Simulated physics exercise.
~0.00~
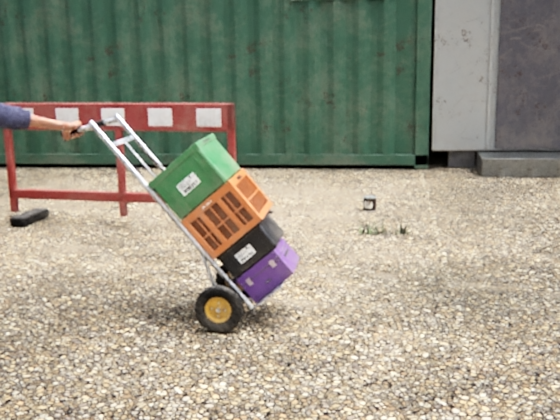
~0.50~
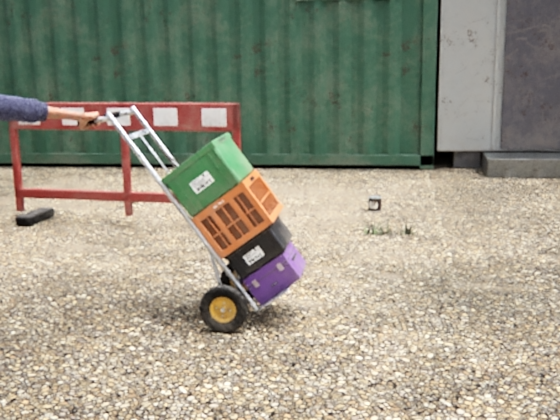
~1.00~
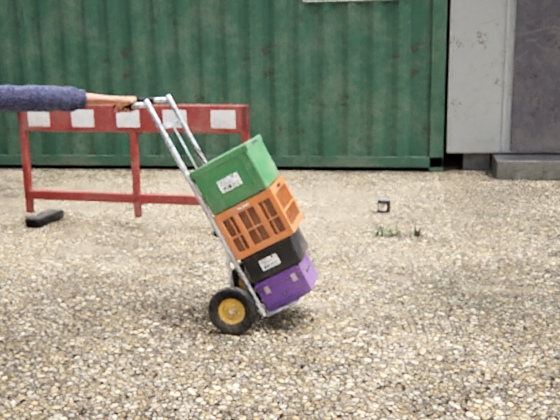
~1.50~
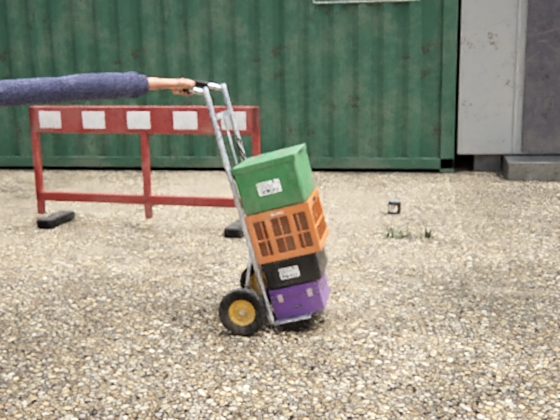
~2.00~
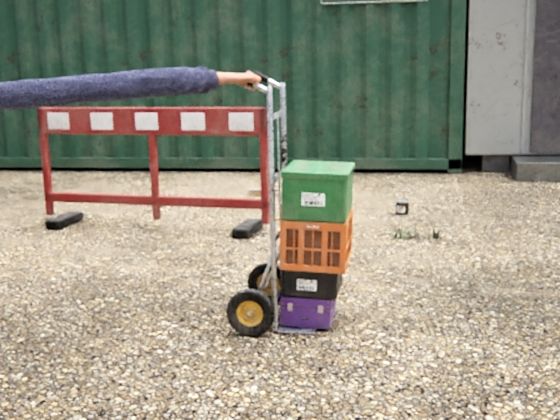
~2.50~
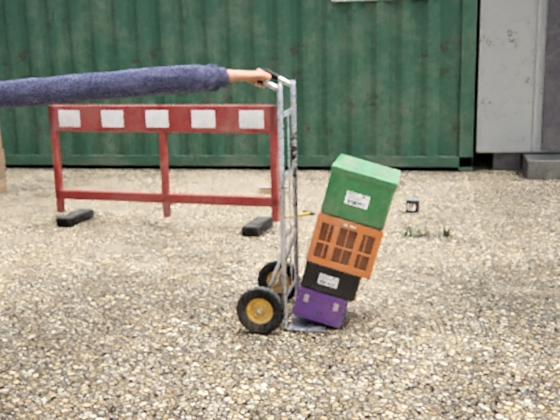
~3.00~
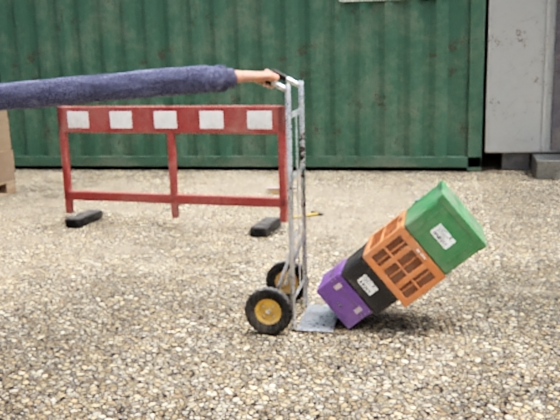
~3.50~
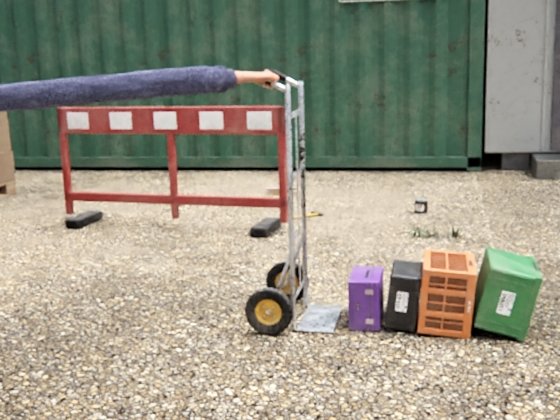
The clip opens on a sack truck tilted back to the left on pebbly ground, gripped by an arm reaching in from the left, with a red-and-white barrier and a green metal wall behind. It carries a leaning stack with a purple toolbox at the bottom, then a black tote, an orange crate and a green tote on top. The arm pushes the handles rightward, swinging the truck upright. As the truck stops, the whole stack keeps tipping right, away from the frame. It topples together, and the pieces end in a row on their sides, purple nearest the upright truck and green farthest right, still tilted.
